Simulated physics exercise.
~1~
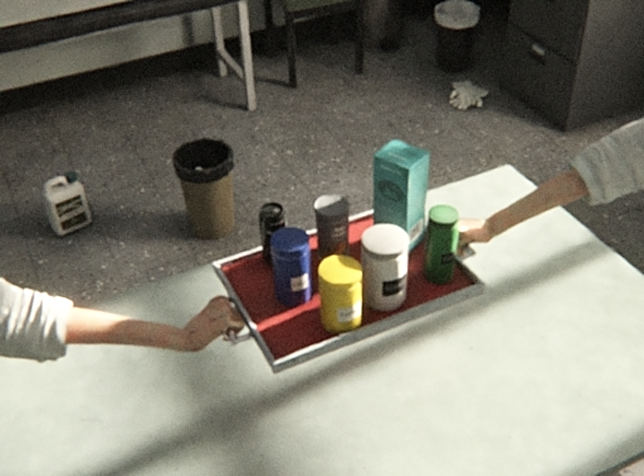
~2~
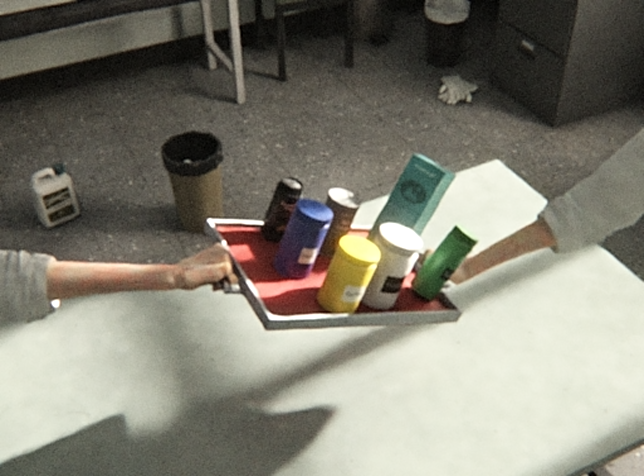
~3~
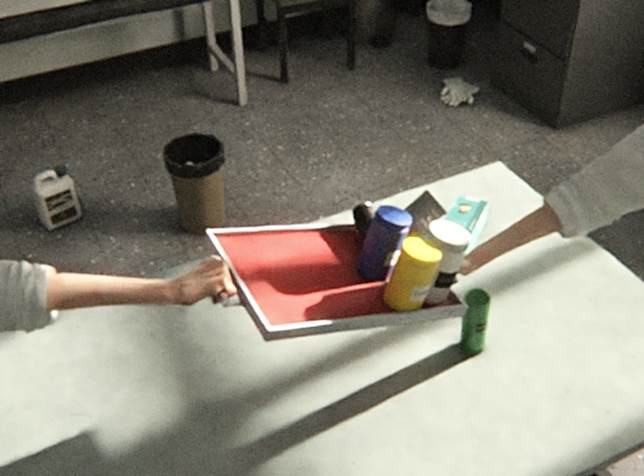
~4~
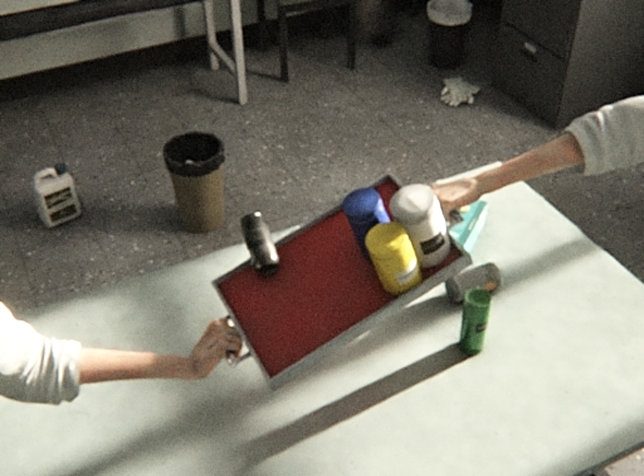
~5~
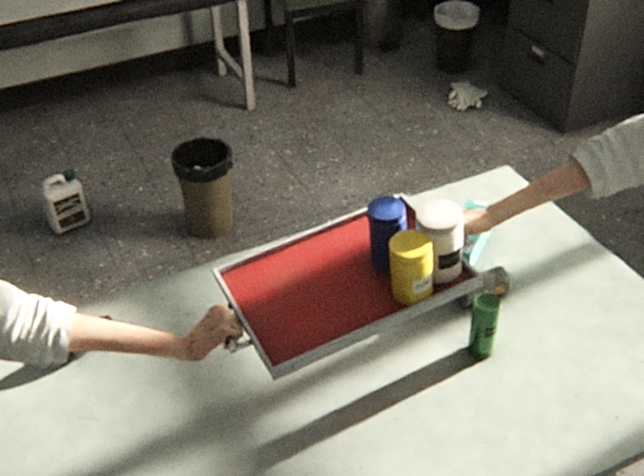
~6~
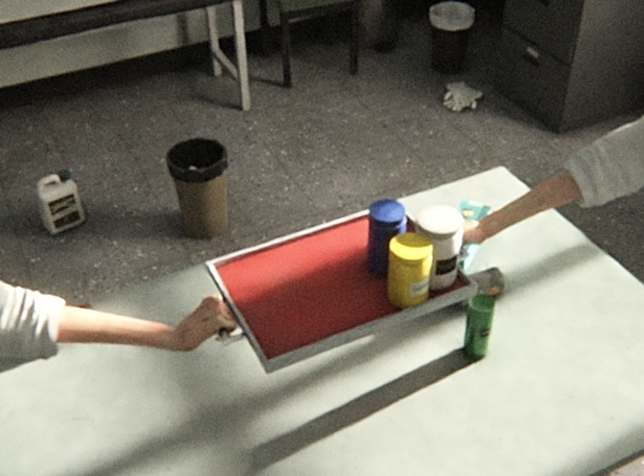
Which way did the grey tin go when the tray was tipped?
The grey tin moved to the right, going off that end of the tray and ending up on its side on the table.
